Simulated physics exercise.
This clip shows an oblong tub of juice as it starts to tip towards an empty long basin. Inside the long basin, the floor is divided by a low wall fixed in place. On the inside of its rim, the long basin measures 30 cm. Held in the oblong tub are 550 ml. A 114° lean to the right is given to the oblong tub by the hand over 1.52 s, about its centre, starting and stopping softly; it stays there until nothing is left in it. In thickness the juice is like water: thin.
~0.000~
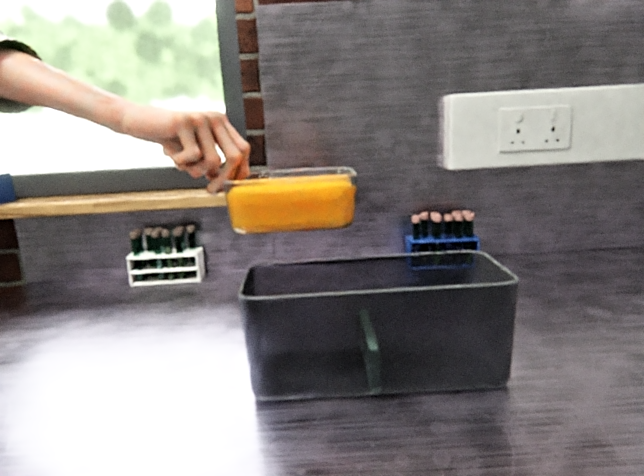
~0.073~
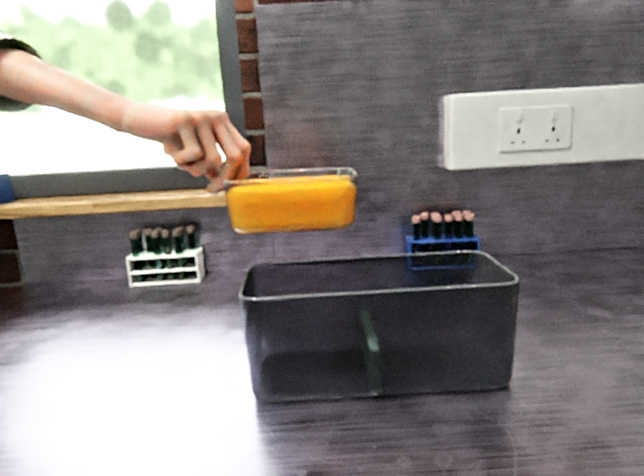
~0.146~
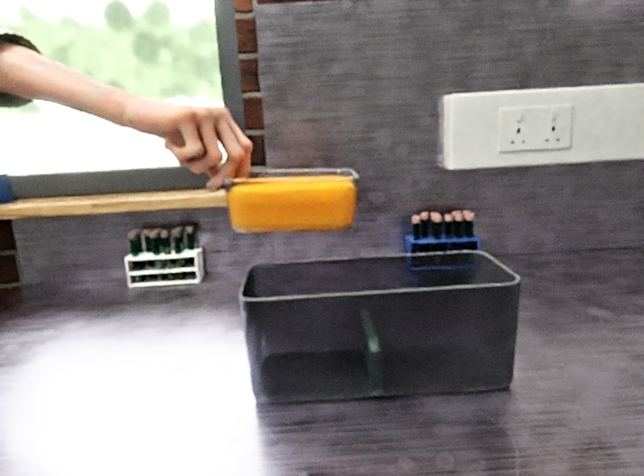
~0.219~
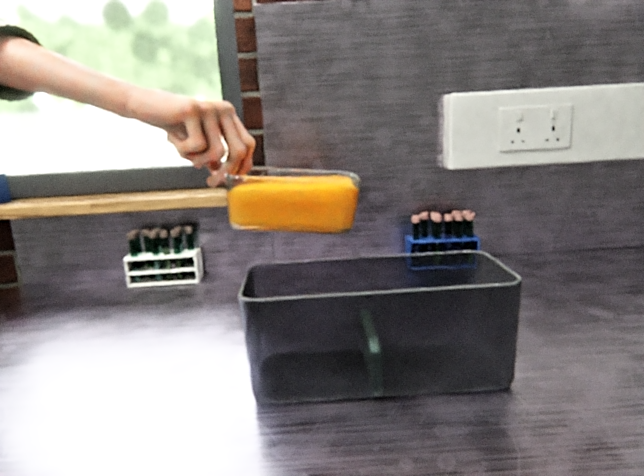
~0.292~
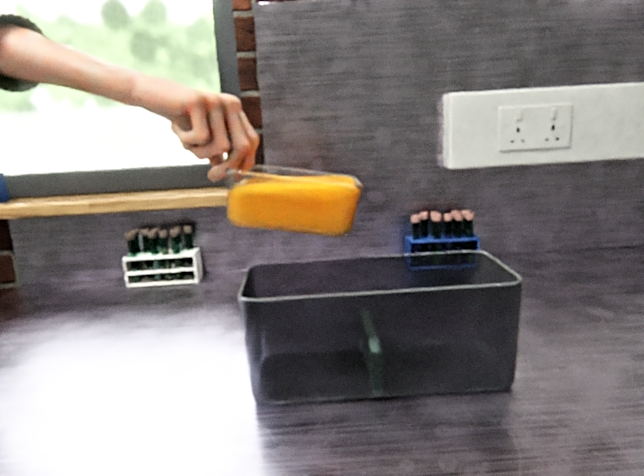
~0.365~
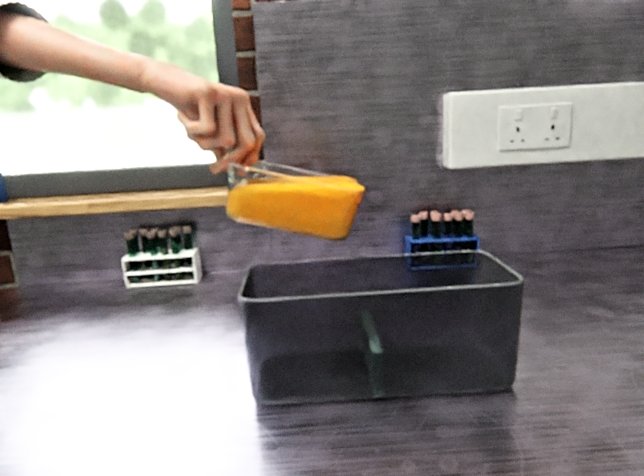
A hand slowly tilts an oblong tub of orange juice rightward above a long dark basin.
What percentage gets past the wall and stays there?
About 82 per cent.
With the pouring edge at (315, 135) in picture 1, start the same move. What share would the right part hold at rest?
In that case roughly 70 per cent.
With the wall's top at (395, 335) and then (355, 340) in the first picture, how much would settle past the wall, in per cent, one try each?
Result: 70 per cent, then 85 per cent.
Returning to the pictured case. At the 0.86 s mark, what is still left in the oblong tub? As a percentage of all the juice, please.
About 22 percent.
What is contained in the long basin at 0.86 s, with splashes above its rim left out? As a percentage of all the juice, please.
Fraction in basin: Approx. 58%.
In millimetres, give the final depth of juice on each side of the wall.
Final levels - left approx 6 mm, right approx 24 mm.
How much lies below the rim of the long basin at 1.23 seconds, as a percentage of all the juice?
96 per cent or thereabouts.
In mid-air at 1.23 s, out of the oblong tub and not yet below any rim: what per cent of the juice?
Estimate: Around 1 per cent.
After 0.86 s the tilt is 69° and 22 per cent is still to pour, 1 is left of the wall and 56 right of it.
After 1.23 s the tilt is 104° and 2 per cent is still to pour, 15 is left of the wall and 81 right of it.
After 1.61 s the tilt is 114° and 0 per cent is still to pour, 18 is left of the wall and 82 right of it.
After 2.02 s the tilt is 114° and 0 per cent is still to pour, 18 is left of the wall and 82 right of it.
In the end 18 per cent lies left of the wall, 82 right of it and 0 outside.
